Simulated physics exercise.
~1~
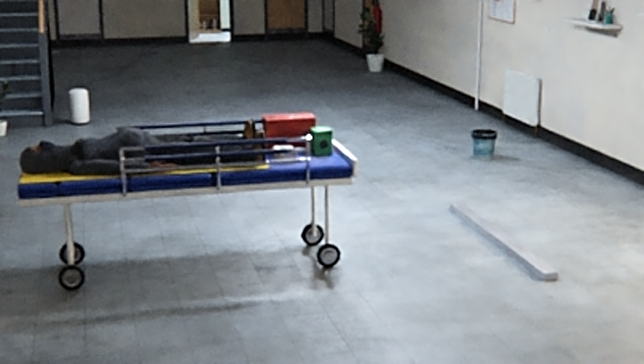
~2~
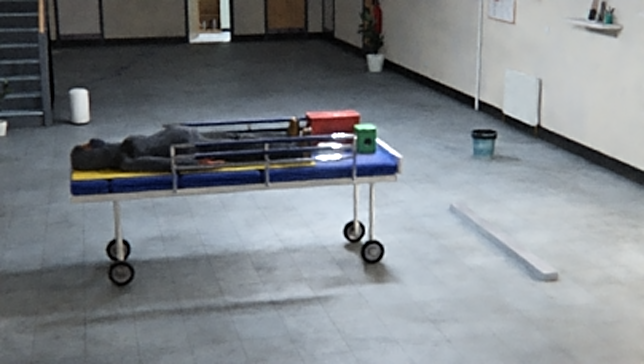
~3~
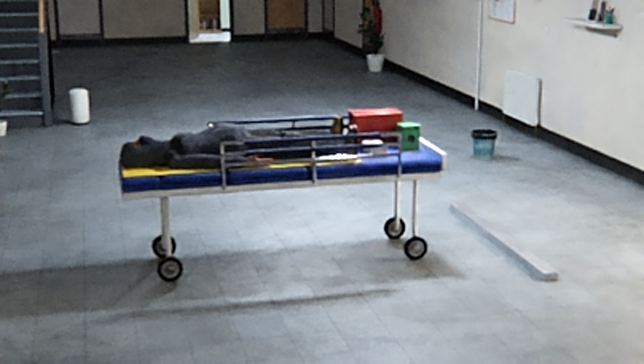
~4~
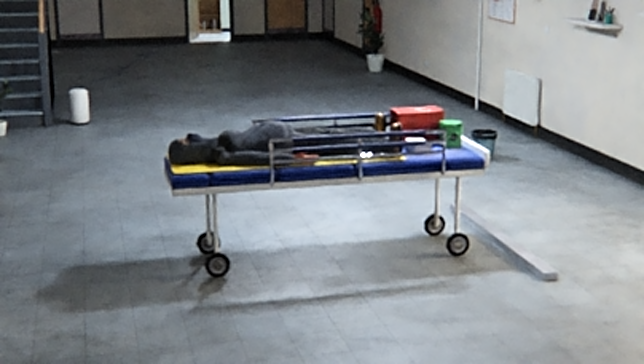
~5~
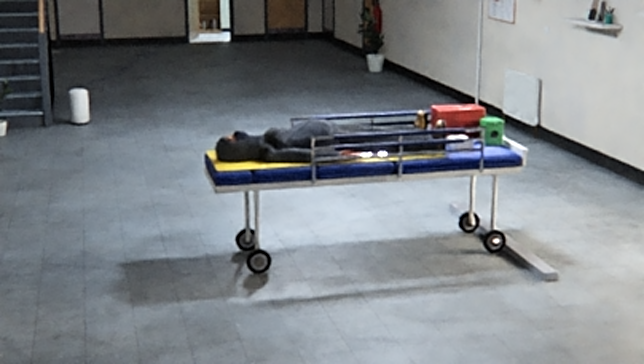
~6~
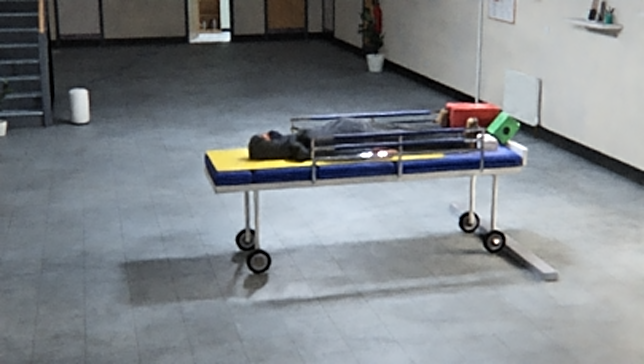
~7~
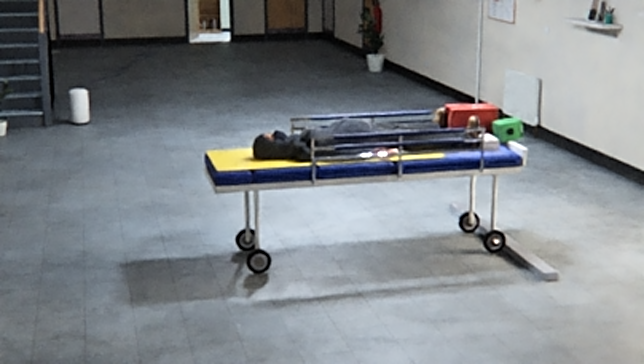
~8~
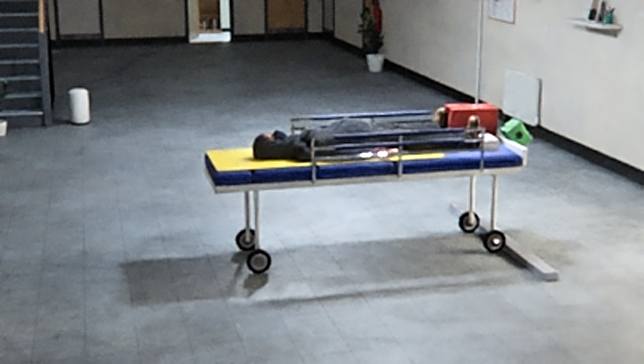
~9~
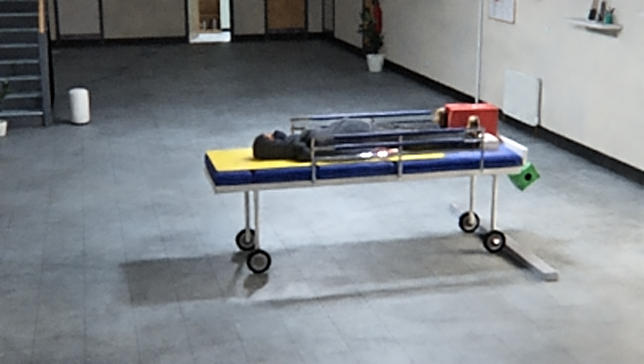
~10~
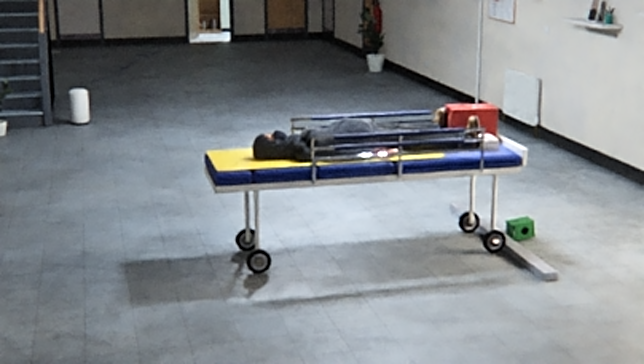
In a hall, a trolley carrying a person stops and a green box tumbles off.
